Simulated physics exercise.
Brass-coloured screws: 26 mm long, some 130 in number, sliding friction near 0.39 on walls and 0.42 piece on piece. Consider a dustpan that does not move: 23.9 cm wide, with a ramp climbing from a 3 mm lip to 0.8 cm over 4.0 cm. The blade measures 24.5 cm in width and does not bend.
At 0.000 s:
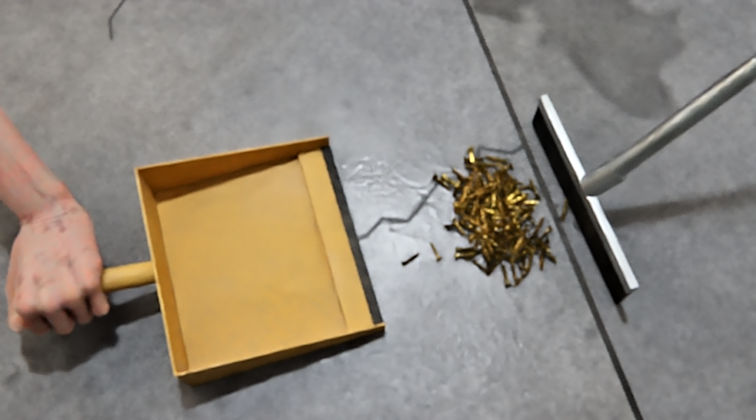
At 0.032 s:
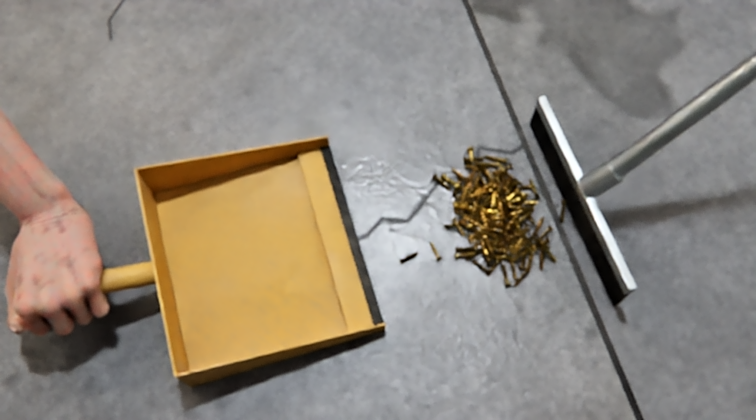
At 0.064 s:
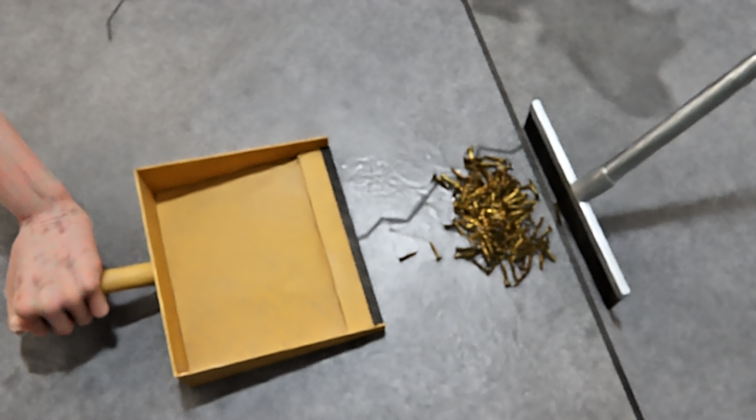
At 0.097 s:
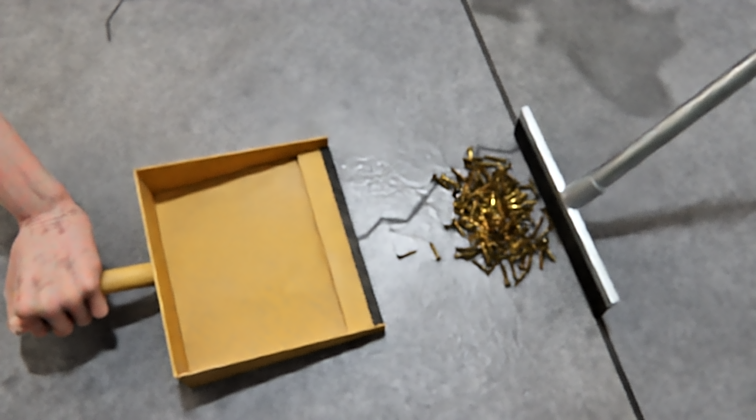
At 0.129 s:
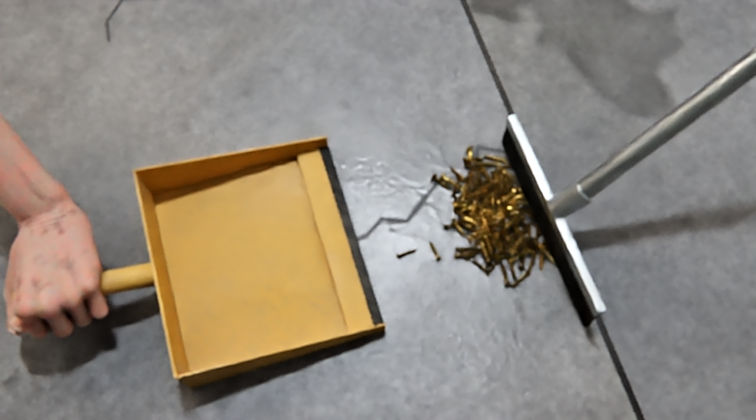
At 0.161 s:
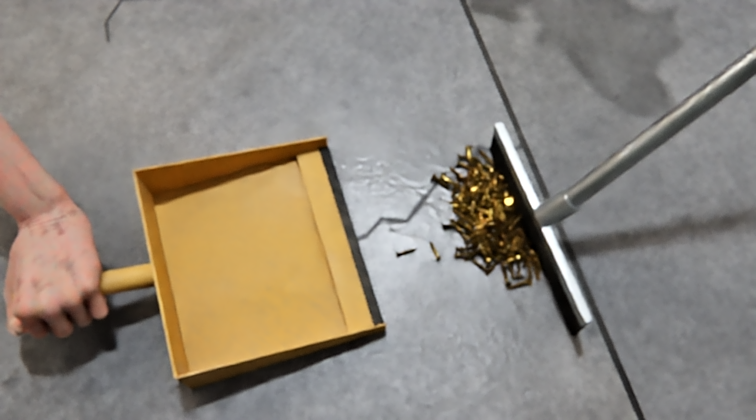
The clip opens on a pile of brass-coloured screws on a grey floor, between a yellow dustpan held by a hand at left and a long-handled blade at right. The blade slides left and slightly downward, meets the pile and pushes its right side inward, while the dustpan stays still.
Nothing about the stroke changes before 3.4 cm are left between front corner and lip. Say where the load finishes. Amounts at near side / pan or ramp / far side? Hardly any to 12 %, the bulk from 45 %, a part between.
Past the pan's near side: A part; in the pan or on its ramp: A part; past the pan's far side: Hardly any.
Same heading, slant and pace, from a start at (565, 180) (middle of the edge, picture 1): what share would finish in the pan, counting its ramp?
I'd put it at around 25 per cent.
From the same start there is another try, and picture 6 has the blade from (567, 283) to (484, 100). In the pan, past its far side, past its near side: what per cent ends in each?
Pan 25 % / far 0 % / near 0 %.
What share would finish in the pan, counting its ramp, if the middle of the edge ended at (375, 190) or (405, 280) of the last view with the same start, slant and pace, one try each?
Some 25 in a hundred and 25 in a hundred.
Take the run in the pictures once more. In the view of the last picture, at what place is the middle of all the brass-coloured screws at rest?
Approximately (381, 284) in the last picture.
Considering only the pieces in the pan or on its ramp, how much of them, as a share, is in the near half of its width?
Some 100 per cent.
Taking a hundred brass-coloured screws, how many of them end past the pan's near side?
About 20 per cent.
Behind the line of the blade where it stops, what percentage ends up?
Near 5 percent, give or take.
After 0.31 s, middle of the blade 11 cm from the lip; 0 % over the lip, far side 0 %, near side 5 %.
After 0.41 s, middle of the blade 6 cm from the lip; 0 % over the lip, far side 0 %, near side 15 %.
Then, at 0.64 s, middle of the blade 4 cm from the lip; 20 % over the lip, far side 0 %, near side 20 %.
In the end, at 1.3 s, near side 20 %, pan 20 %, far side 0 %, in front of the lip or behind the blade 60 %.
